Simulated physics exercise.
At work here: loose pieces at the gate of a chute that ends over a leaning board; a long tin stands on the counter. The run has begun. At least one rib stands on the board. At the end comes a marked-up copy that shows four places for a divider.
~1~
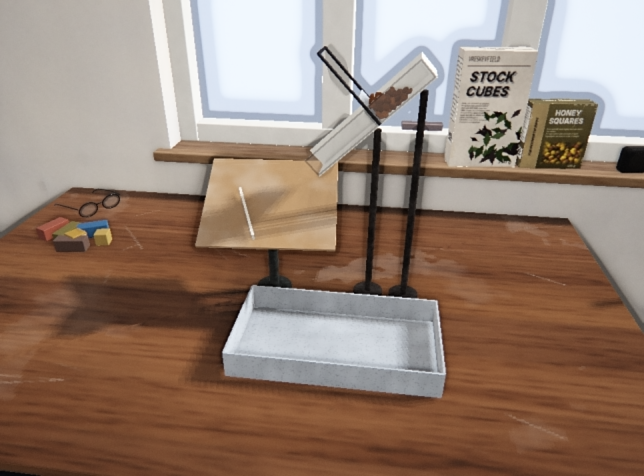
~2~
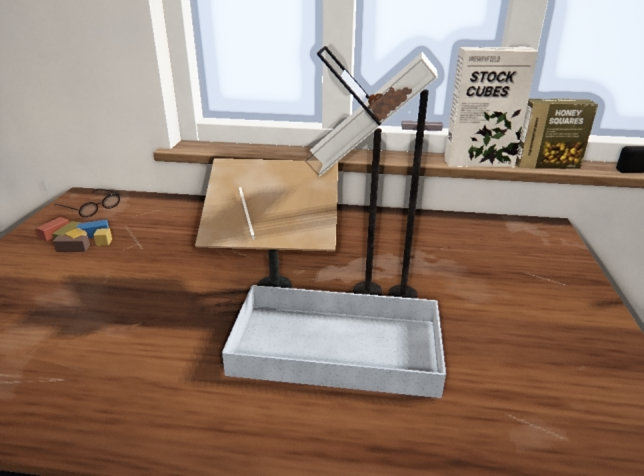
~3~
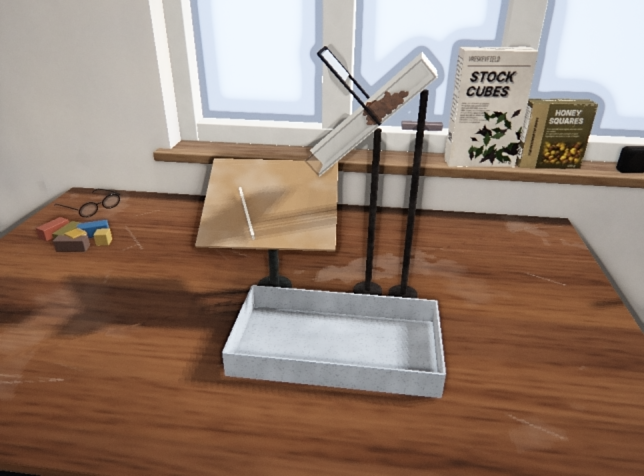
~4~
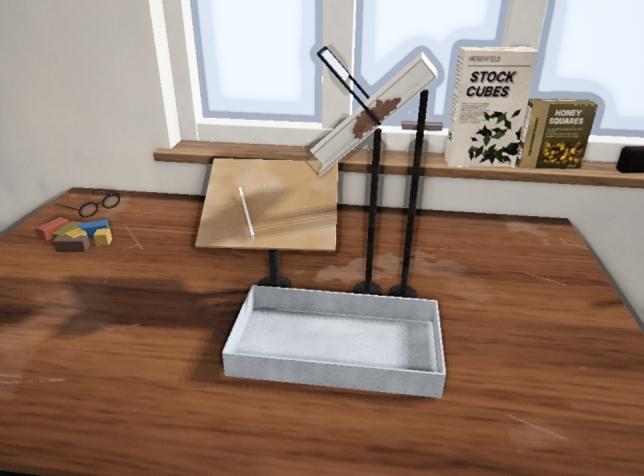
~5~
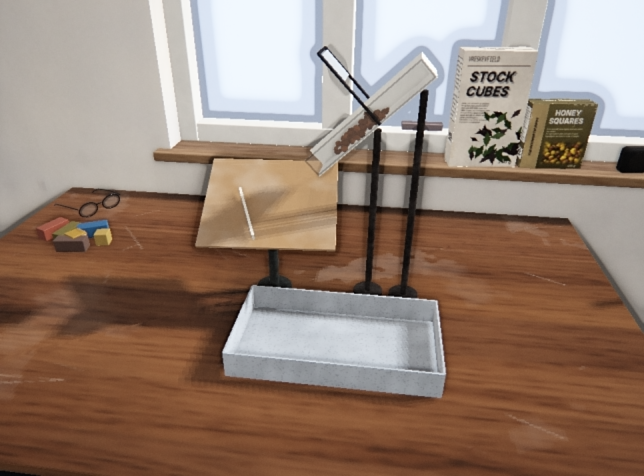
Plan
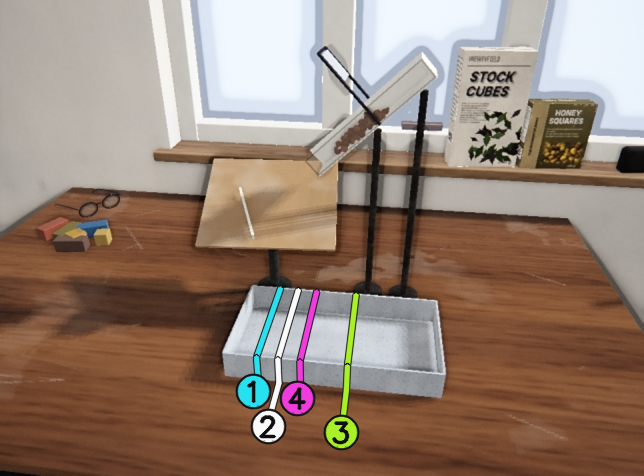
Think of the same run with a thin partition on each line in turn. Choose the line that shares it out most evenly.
Take 1.
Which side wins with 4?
Left.
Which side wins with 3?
The left side.
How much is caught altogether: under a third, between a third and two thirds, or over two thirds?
It is over two thirds.
On the marked copy, line 1 crosses the front rim at (256, 356); line 2 crosses the front rim at (278, 358); line 3 crosses the front rim at (347, 365); line 4 crosses the front rim at (300, 360).
For line 1, of what is caught, roughly two thirds on the left of the divider, roughly a third on the right.
For line 2, of what is caught, almost all on the left of the divider, about a tenth on the right.
For line 3, of what is caught, every piece on the left of the divider, not one piece on the right.
For line 4, of what is caught, almost all on the left of the divider, just a few on the right.
